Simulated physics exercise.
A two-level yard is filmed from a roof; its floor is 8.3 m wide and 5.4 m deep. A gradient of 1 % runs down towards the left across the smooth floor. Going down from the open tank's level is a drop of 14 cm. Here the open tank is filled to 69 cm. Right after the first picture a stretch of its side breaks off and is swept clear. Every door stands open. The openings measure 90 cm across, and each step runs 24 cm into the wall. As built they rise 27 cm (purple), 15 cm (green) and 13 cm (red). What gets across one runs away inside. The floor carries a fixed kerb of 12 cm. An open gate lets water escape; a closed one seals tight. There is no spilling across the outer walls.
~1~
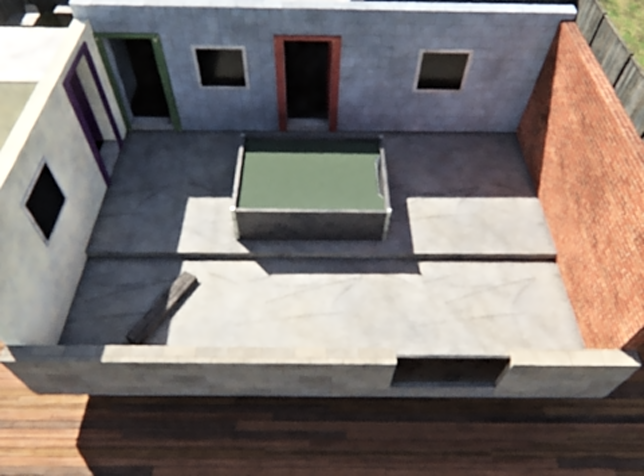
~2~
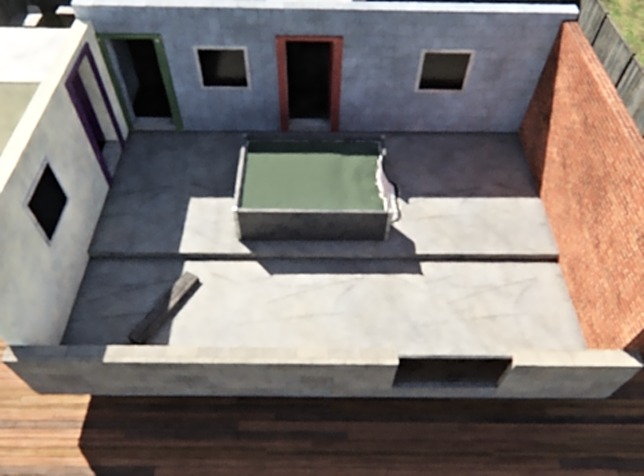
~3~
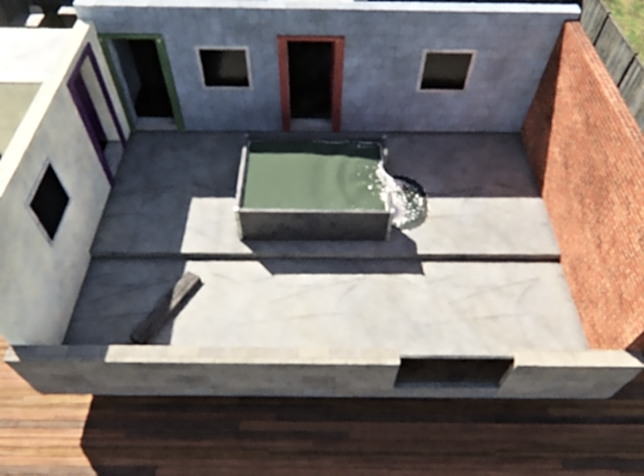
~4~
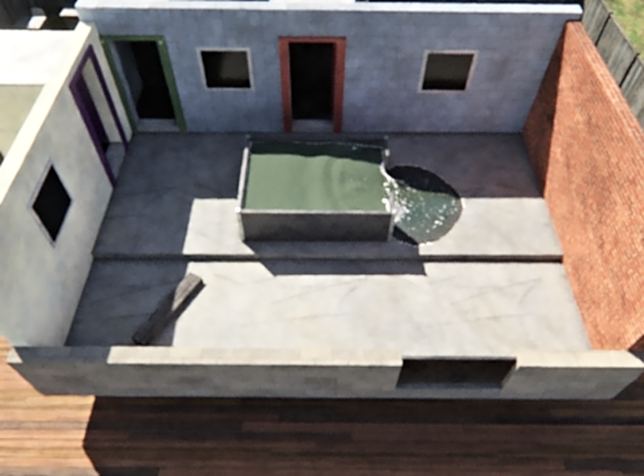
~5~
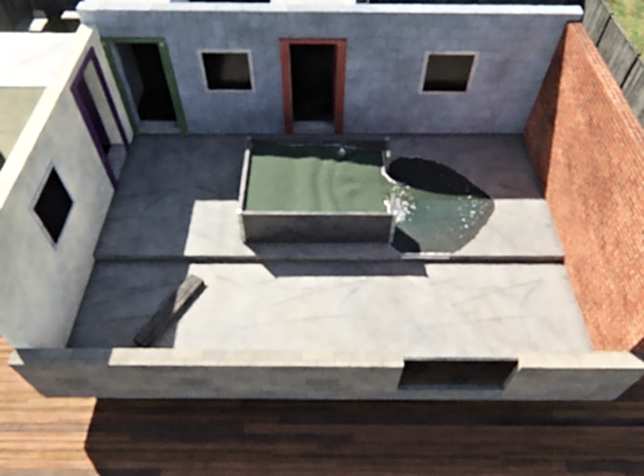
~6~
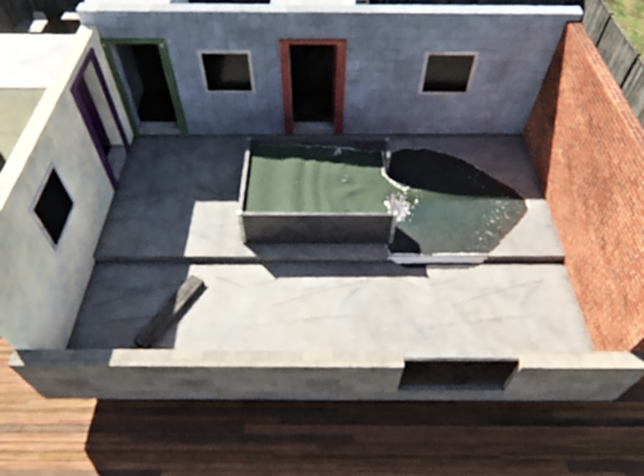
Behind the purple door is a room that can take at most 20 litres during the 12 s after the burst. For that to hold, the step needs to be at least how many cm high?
At least 8 cm or so.
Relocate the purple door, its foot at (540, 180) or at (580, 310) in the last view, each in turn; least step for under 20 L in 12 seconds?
In turn: About 22 cm, about 13.5 cm.
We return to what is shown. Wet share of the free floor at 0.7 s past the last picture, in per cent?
Near 25 per cent of the open floor.
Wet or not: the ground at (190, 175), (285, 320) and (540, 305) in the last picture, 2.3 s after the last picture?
Those three come out bone-dry, bone-dry and soaked, in that order.
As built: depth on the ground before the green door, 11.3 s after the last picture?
10.5 cm.
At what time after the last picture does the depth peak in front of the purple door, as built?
The level tops out near 9.5 seconds.
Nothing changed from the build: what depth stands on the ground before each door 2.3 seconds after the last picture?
Door by door in cm - purple 0, green 0, red 0.
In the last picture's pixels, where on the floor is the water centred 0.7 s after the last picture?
Centre of the water: Approx. (353, 206) px.
Then, 0.7 s after the last picture water covers 25 % of the floor, deepest (36 cm) near (395, 202); it has not reached the purple door.
Then, 2.3 s after the last picture water covers 30 % of the floor, deepest (33 cm) near (599, 364); it has not reached the purple door.
Then, 11.3 s after the last picture water covers 90 % of the floor, deepest (20 cm) near (58, 375); 10 cm at the purple door, 0 litres in over its 27 cm step.
At the purple door as built, the water peaked near 11 cm, 9.7 s after the last picture.
With a step of 6.5 cm, 40 litres would have come in within the 12 s; with 10 cm, 4 litres. So under 20 litres takes about 8 cm.
